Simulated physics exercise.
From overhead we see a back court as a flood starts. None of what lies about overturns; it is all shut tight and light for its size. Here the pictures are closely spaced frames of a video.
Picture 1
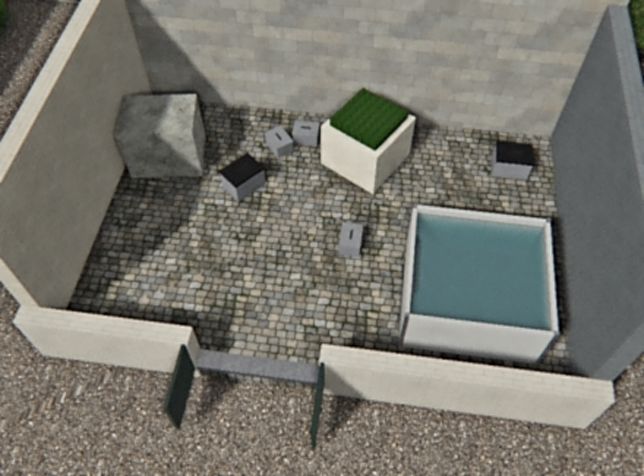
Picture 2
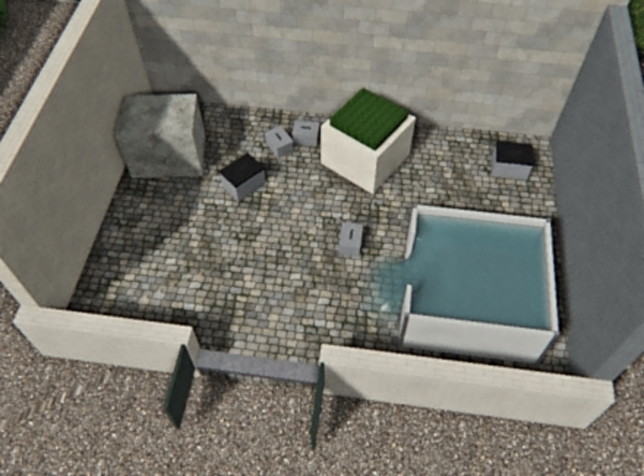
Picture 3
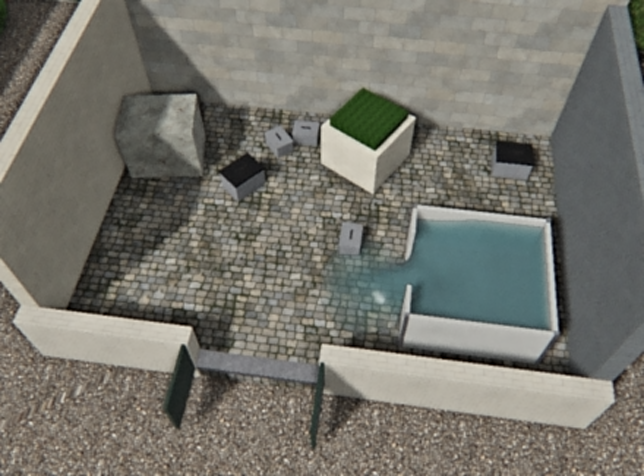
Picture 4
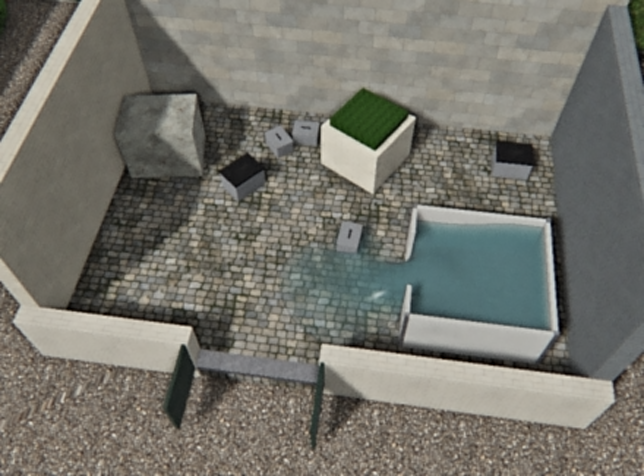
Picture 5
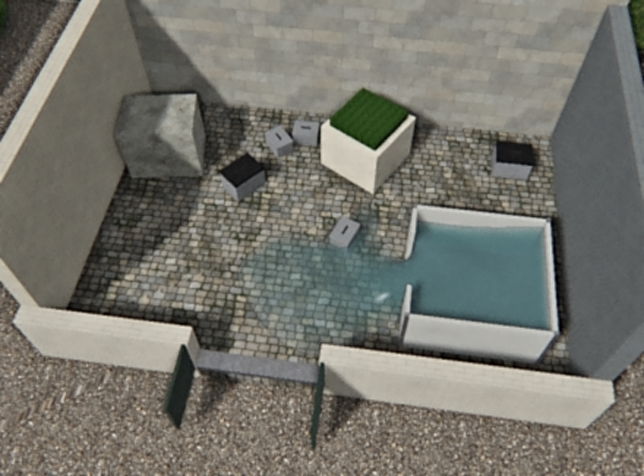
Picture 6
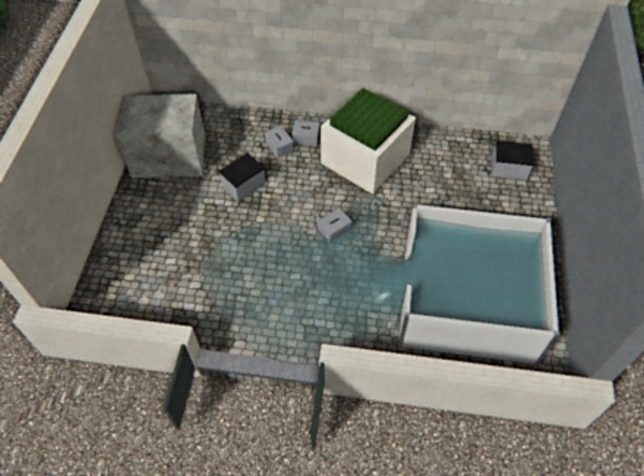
Walled cobbled courtyard with a pool breaching on its left side, water spreading leftward across the paving and nudging a small grey box.
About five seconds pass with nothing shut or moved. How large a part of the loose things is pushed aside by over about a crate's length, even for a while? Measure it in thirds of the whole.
The share is one to two thirds of the whole.
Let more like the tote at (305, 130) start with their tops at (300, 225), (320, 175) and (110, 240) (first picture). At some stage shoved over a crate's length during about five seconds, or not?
Per listing: Cleared out, cleared out, cleared out.
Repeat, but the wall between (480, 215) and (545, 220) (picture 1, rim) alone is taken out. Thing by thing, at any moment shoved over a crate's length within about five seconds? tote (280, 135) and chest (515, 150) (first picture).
Well, the pair come out as did not travel far and travelled far enough.
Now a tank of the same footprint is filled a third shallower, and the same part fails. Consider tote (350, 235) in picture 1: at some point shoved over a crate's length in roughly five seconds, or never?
Covered that distance.
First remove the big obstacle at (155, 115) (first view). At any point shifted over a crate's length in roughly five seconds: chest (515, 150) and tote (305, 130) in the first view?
As listed: Not that far, under that.
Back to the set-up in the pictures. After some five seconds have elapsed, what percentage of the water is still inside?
It comes out at 88 parts in a hundred.
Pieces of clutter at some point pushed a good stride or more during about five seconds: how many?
Exactly 2.
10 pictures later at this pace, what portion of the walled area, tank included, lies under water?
I reckon around 60 per cent.
A moment on, 1 of 5 are well off their spots; 0 afloat.
Next, 2 of 5 are well off their spots; 0 afloat.
Later, 2 of 5 are well off their spots; 0 afloat.
In the end, 2 of 5 are well off their spots, and 2 have been at some point; 0 afloat.
